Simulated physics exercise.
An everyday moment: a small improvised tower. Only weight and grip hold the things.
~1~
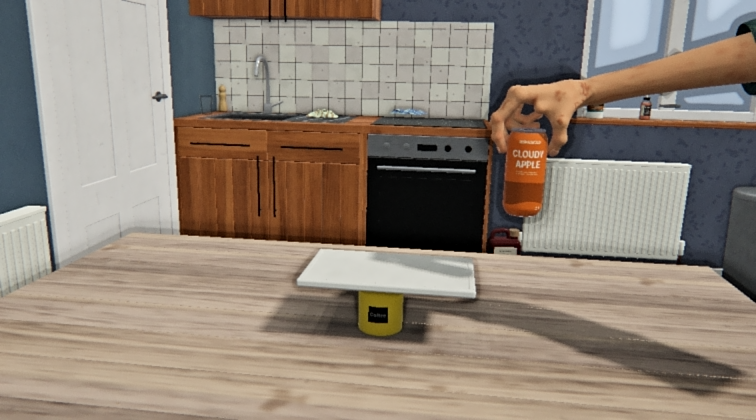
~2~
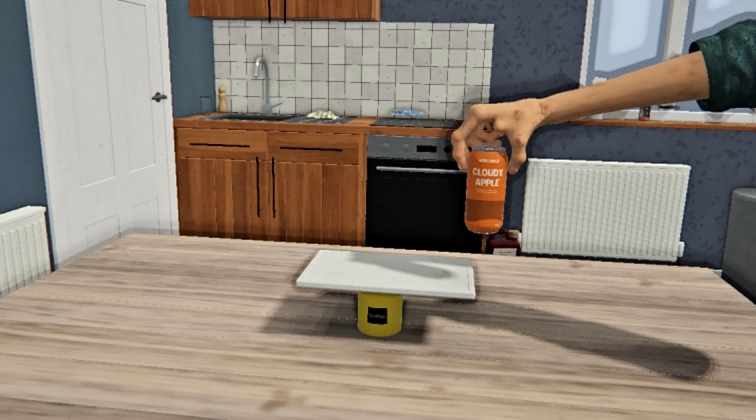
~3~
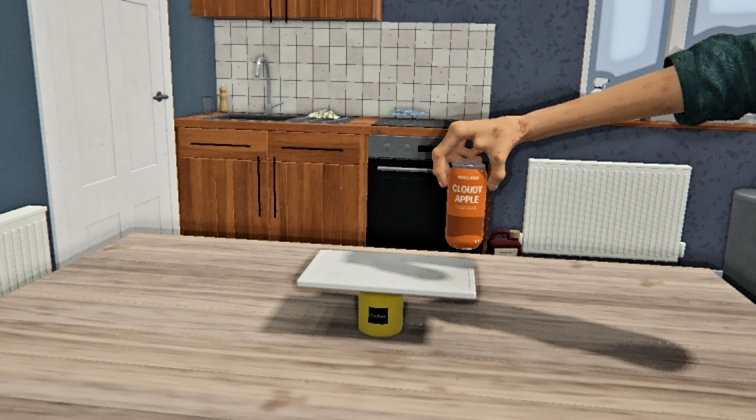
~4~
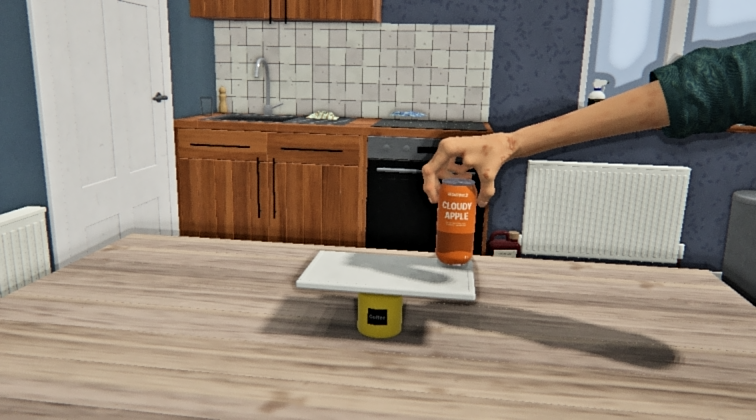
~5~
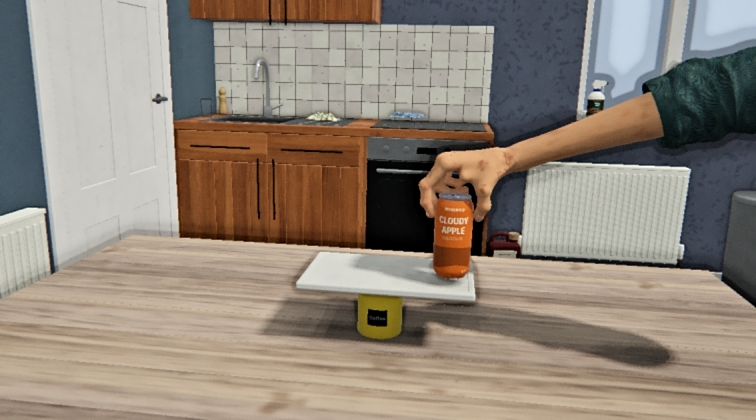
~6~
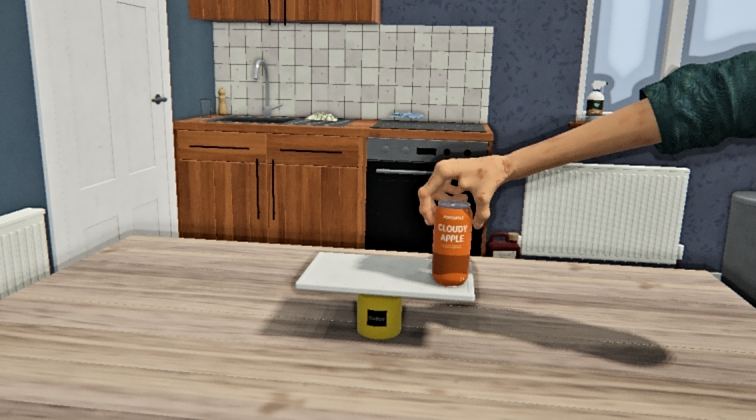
In this clip, a hand reaching in from the right lowers an orange cloudy apple can leftward and down onto the right end of a white board resting on a yellow jar, and keeps hold of it.
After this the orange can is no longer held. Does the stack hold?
In the end the stack comes apart.
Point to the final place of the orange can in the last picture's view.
Around (558, 347).
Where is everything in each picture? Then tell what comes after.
The first picture shows on its way; orange can (525, 172); yellow jar (381, 301).
The second picture shows on its way; orange can (486, 189); yellow jar (380, 302).
The third picture shows on its way; orange can (466, 205); yellow jar (381, 302).
The fourth picture shows on its way; orange can (456, 222); yellow jar (380, 303).
The fifth picture shows on its way; orange can (453, 236); yellow jar (380, 304).
The sixth picture shows set down, still held; orange can (452, 243); yellow jar (380, 304).
Then, 0.30 s after the last picture, orange can now fallen; white lid tipped 38° from how it was.
Then, 0.50 s after the last picture, white lid tipped 44° from how it was.
Then, 0.80 s after the last picture, white lid tipped 28° from how it was.
At rest, fallen, orange can and white lid; yellow jar in place. Seen from the same camera at the end, orange can near (558, 348). The stack gives way.
